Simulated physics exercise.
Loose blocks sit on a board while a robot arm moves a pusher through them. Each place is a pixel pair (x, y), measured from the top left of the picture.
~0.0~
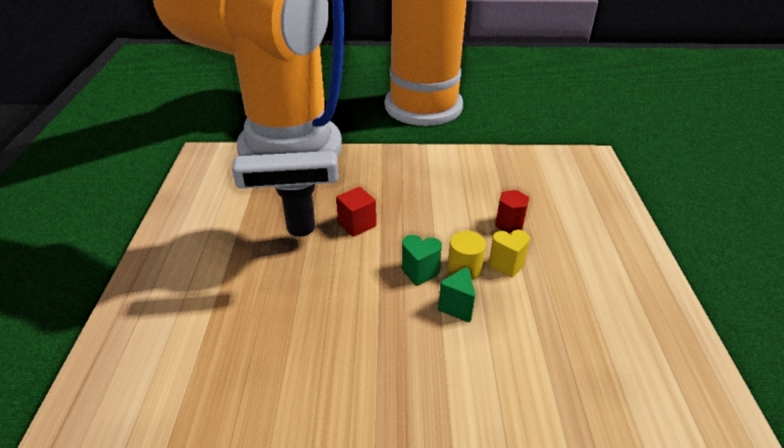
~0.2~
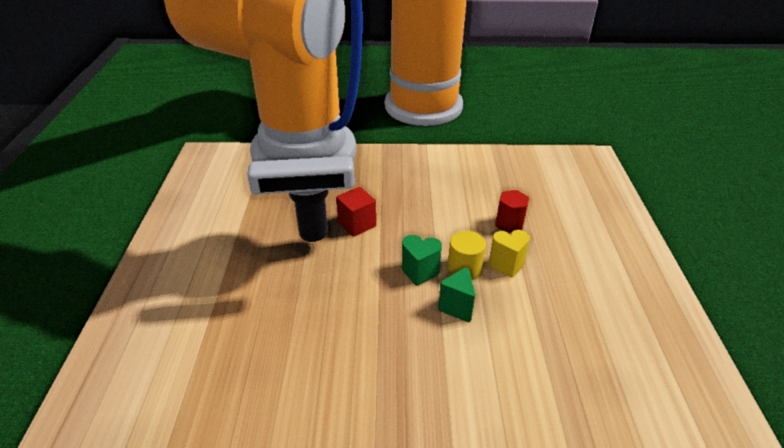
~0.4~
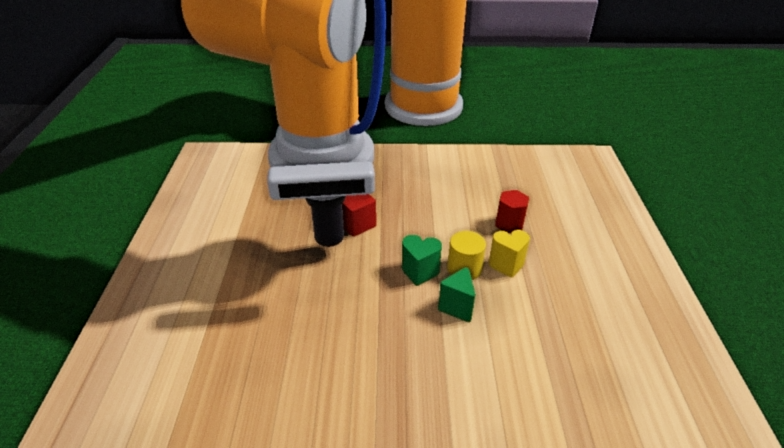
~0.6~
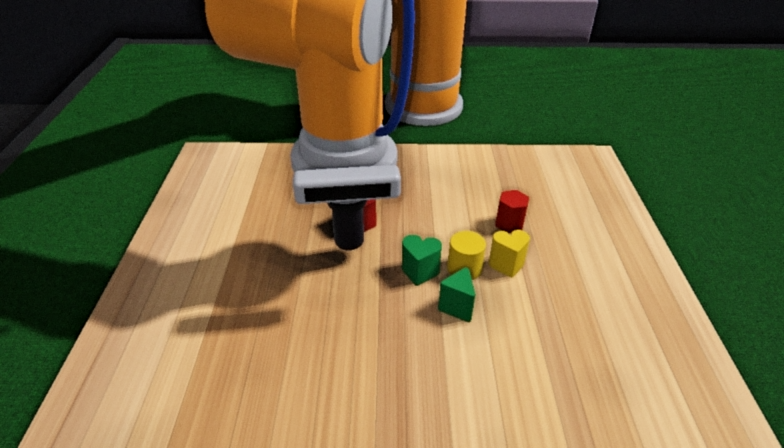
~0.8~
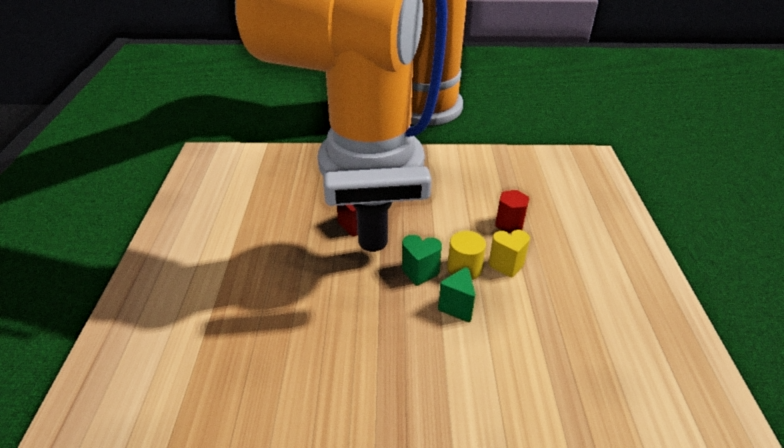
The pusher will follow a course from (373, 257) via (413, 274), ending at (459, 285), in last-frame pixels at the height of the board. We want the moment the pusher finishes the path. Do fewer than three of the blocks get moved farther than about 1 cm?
No, that is not what happens.
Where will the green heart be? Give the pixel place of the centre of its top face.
It comes to (493, 272).
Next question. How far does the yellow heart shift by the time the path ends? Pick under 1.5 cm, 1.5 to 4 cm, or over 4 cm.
It goes hardly anywhere, under 1.5 cm.
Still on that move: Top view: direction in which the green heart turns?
With the clock.
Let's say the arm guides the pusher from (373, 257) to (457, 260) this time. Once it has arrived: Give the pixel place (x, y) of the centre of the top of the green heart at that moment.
The spot you're after is about (452, 257) in the image.
The first path, step by step. One third of the way, pusher at (400, 255); green heart at (435, 250); yellow cylinder at (471, 242).
Two thirds of the way, pusher at (429, 265); green heart at (464, 263); green three-sided block at (468, 285), turned 15° clockwise; yellow cylinder at (479, 243).
At the end, pusher at (461, 272); green heart at (493, 272), turned 40° clockwise; green three-sided block at (478, 291), turned 45° clockwise; yellow cylinder at (483, 242); yellow heart at (515, 237), turned 15° clockwise.
